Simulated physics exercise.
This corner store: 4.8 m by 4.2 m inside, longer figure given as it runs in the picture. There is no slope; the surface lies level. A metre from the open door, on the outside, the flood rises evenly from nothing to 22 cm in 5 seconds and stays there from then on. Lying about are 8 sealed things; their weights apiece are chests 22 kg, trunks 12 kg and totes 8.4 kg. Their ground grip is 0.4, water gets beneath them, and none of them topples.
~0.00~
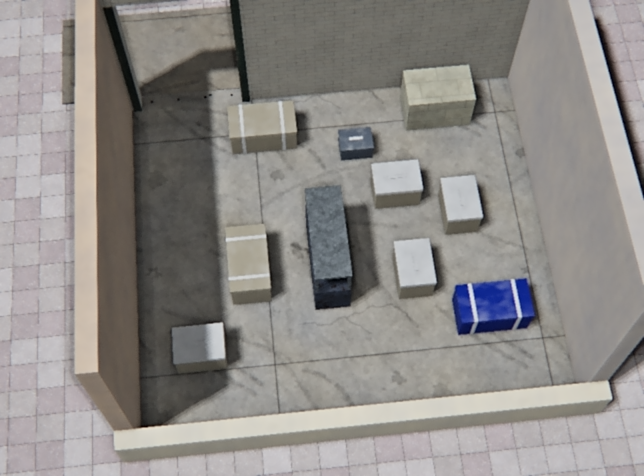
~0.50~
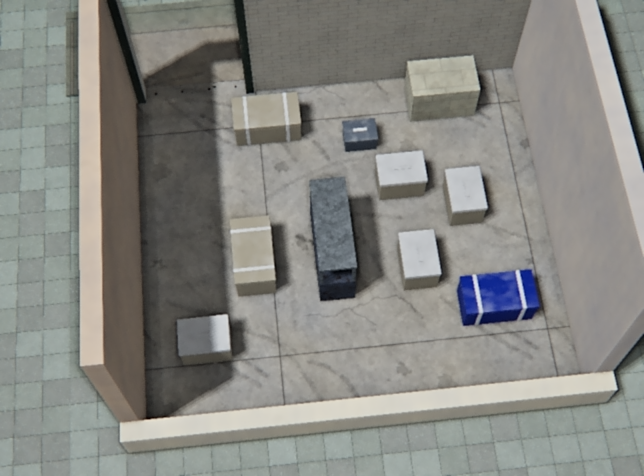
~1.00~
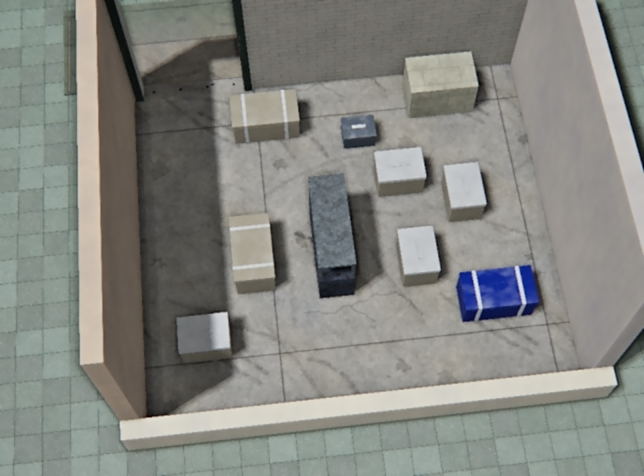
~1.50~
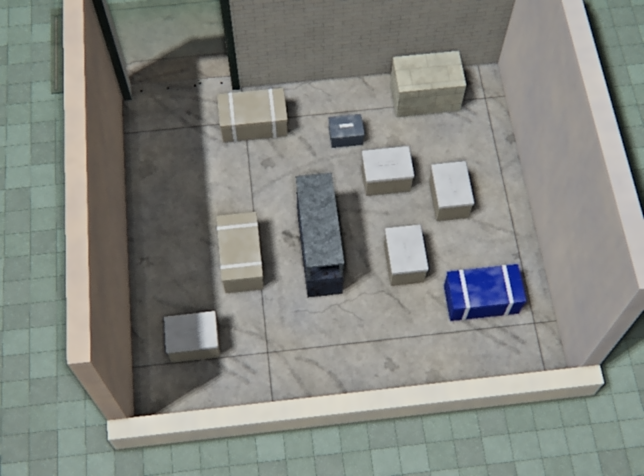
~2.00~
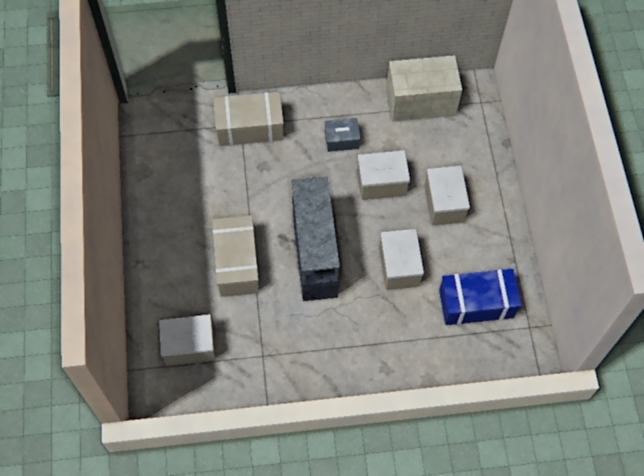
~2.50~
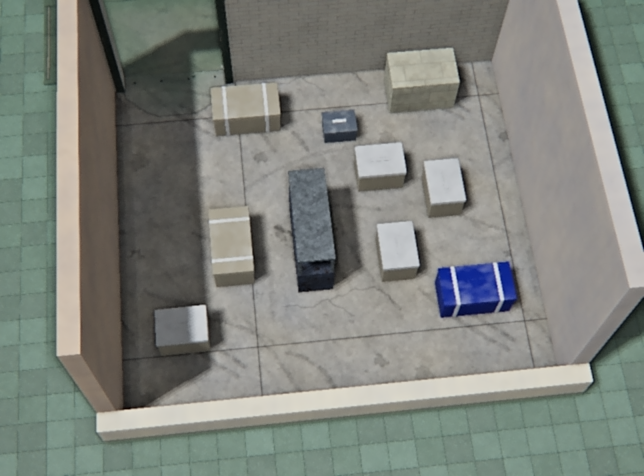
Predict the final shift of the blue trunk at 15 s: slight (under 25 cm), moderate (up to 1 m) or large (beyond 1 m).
I expect it ends up well away.
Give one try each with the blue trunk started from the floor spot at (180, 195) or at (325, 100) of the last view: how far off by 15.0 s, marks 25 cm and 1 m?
Taking them in order, it is swept well off and then it edges a short distance.
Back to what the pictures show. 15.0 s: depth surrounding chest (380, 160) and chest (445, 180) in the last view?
10 and 11 cm.
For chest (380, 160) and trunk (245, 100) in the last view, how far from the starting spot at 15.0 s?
They sit 10 cm and 40 cm away, in the order given.
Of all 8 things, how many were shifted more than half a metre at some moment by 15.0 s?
It works out to 5.
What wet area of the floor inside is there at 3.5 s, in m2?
Some 2.0 m2.
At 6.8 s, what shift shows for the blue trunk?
It is about 0 cm out of place by then.
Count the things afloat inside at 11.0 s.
At that time, 2.
After 3.5 s the blue trunk is near (477, 283), 0.0 m from its start, aground; 0 afloat.
After 6.8 s the blue trunk is near (477, 283), 0.0 m from its start, aground; 1 afloat.
After 11.0 s the blue trunk is near (493, 201), 1.0 m from its start, afloat; 2 afloat.
After 15.0 s the blue trunk is near (479, 111), 2.2 m from its start, afloat; 7 afloat.
